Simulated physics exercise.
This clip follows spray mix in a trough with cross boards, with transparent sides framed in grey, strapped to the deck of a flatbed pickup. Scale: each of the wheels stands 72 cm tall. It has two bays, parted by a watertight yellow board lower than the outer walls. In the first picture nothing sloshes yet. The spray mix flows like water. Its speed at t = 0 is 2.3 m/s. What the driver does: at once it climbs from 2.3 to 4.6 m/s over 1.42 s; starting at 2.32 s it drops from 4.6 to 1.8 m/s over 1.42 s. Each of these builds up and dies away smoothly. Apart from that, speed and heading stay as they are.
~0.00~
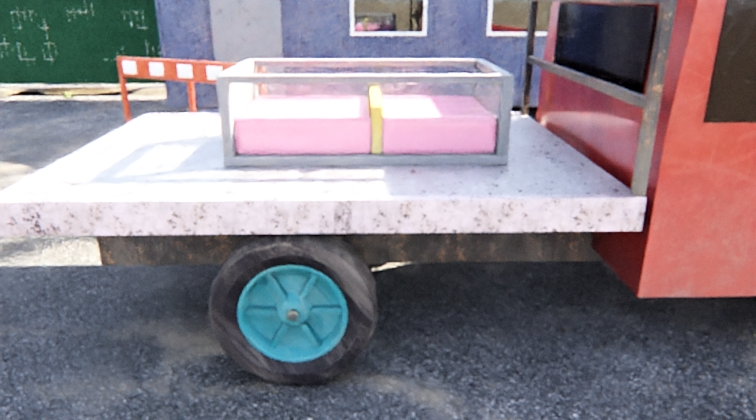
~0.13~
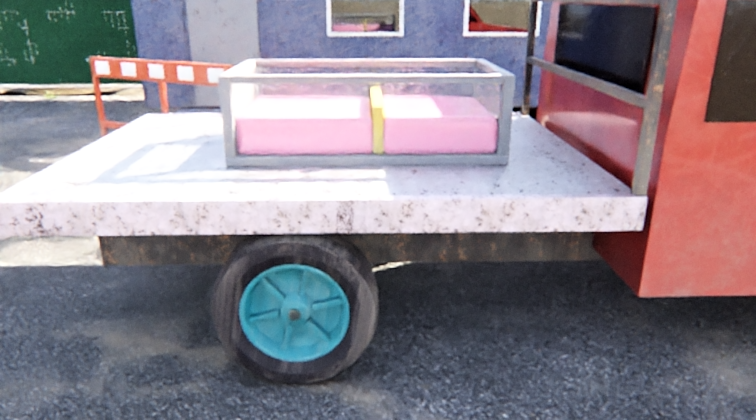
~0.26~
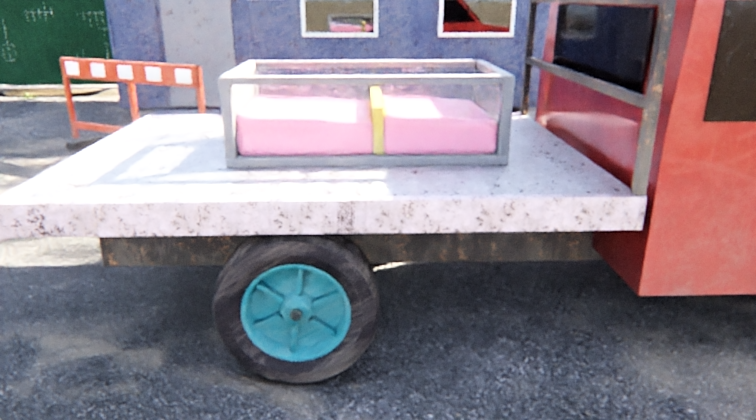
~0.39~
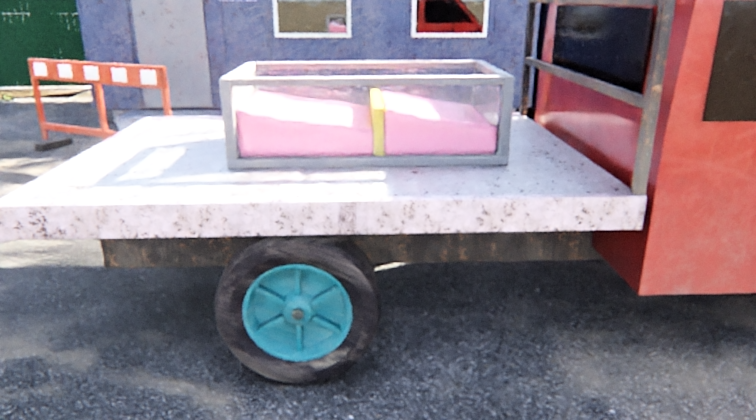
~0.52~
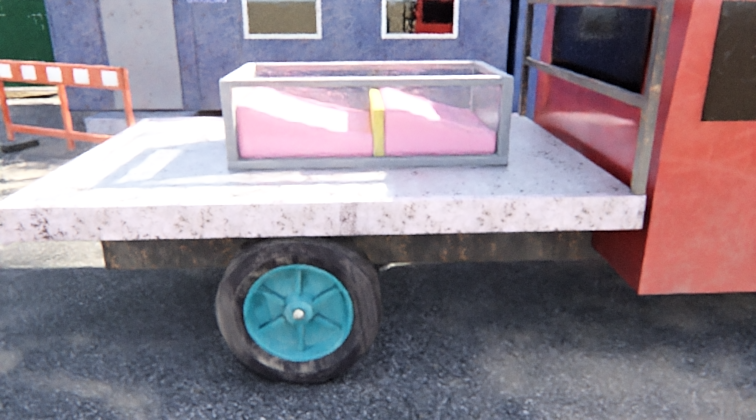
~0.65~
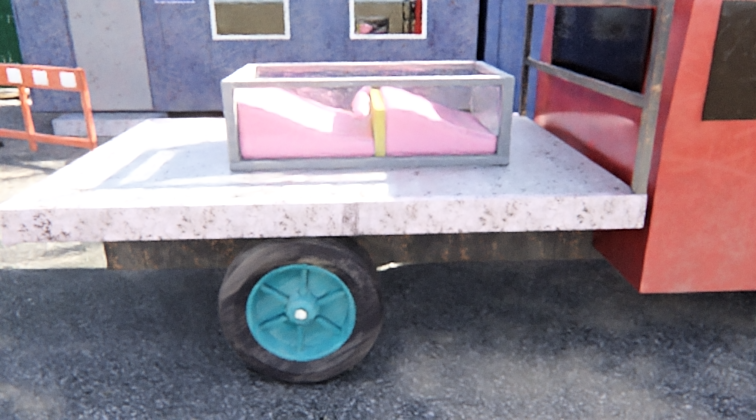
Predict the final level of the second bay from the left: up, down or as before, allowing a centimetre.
It ends up.
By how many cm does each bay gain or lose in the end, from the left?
In cm: 2 down, 3 up.
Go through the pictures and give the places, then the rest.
Bays from the left stand at (304, 115), (438, 114); board top at (377, 108); the front is on the right, levels are read along the near wall; a wheel hub at (292, 320), in the first frame.
Bays from the left stand at (305, 115), (440, 114), in the second frame.
Bays from the left stand at (306, 115), (439, 114), in the third frame.
Bays from the left stand at (306, 118), (439, 117), in the fourth frame.
Bays from the left stand at (306, 119), (439, 117), in the fifth frame.
Bays from the left stand at (308, 120), (440, 117); a wheel hub at (300, 319), in the sixth frame.
By 1.55 s left to right it is 19, 17 cm deep.
By 2.85 s left to right it is 18, 18 cm deep.
By 4.25 s left to right it is 16, 21 cm deep.
By 6.72 s left to right it is 16, 21 cm deep.
